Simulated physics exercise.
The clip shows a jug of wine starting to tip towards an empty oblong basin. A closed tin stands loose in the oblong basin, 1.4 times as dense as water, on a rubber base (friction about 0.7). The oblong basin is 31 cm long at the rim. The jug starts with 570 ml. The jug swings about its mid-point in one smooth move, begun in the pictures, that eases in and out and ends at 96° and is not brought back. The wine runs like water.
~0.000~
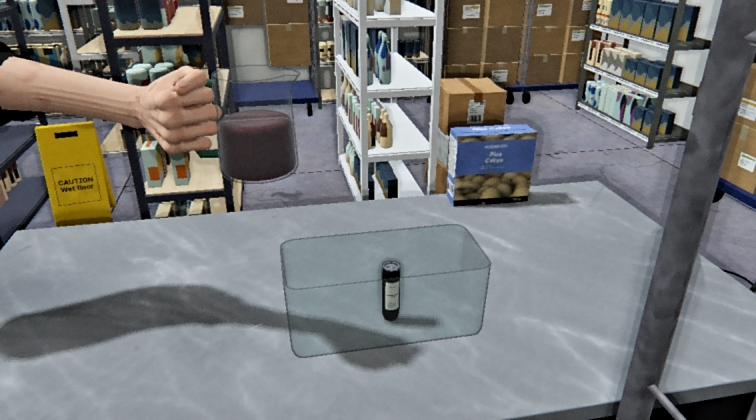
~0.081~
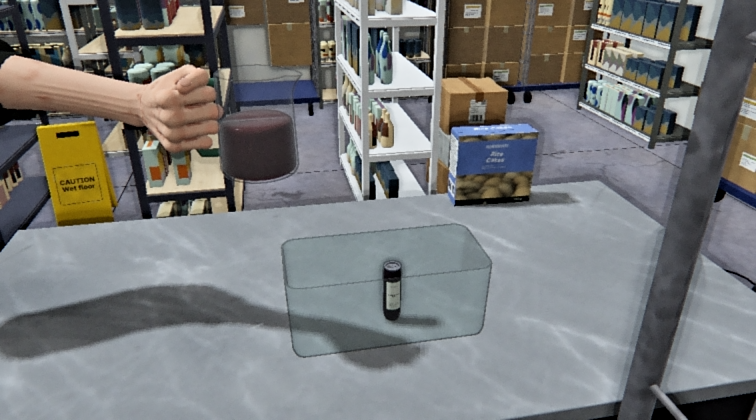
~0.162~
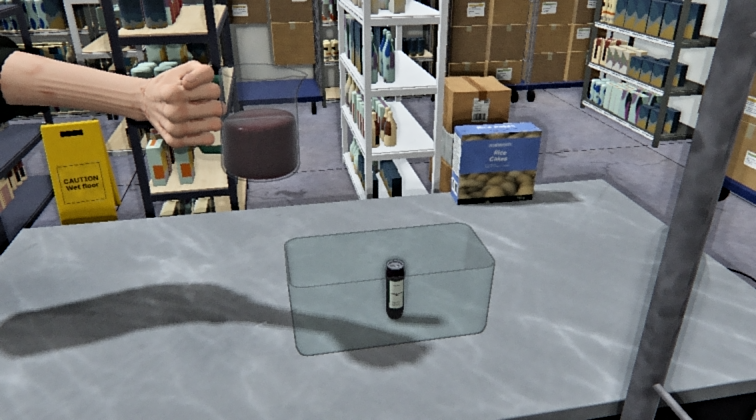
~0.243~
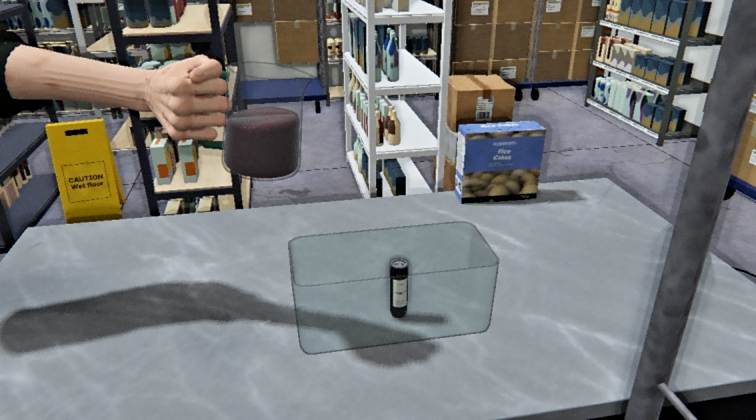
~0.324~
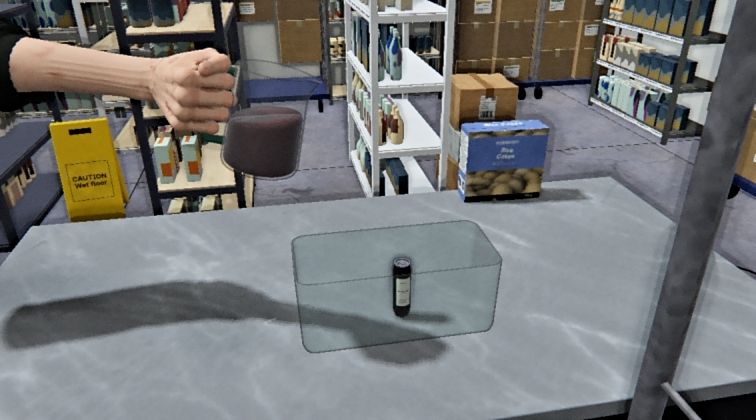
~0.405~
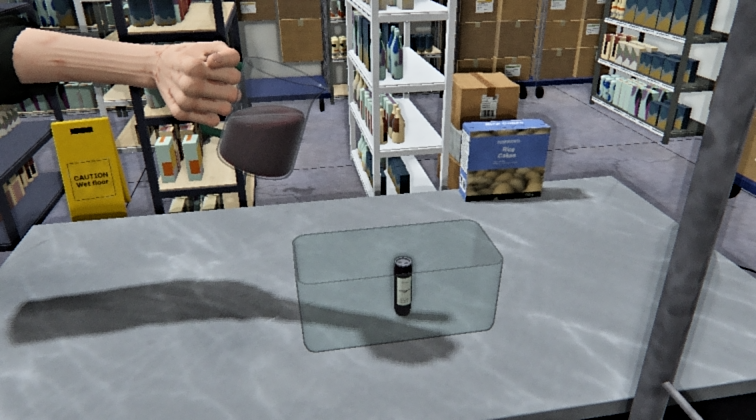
Clear jug of dark wine gradually tilting to the right beside a fist, above a glassy basin holding a small dark container.
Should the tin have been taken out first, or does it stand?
It goes over.
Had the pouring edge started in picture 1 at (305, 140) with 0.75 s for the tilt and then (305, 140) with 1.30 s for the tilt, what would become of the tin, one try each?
First it stays up; then it stays up.
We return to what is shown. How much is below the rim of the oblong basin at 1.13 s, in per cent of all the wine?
Near 16 in a hundred.
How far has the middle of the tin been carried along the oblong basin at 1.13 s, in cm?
About 0 cm.
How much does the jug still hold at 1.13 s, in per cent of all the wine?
About 56 per cent.
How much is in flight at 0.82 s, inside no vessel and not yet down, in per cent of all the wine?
Near 2 in a hundred.
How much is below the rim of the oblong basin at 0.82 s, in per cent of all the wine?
About 0 per cent.
Then, 0.82 s in, the tilt is 68° and 98 per cent is still to pour; the tin stands where it began.
Then, 1.13 s in, the tilt is 92° and 57 per cent is still to pour; the tin stands where it began.
Then, 1.45 s in, the tilt is 96° and 20 per cent is still to pour; the tin leans 34°.
Then, 1.80 s in, the tilt is 96° and 6 per cent is still to pour; the tin lies on its side.
Finally, the tin lies on its side.
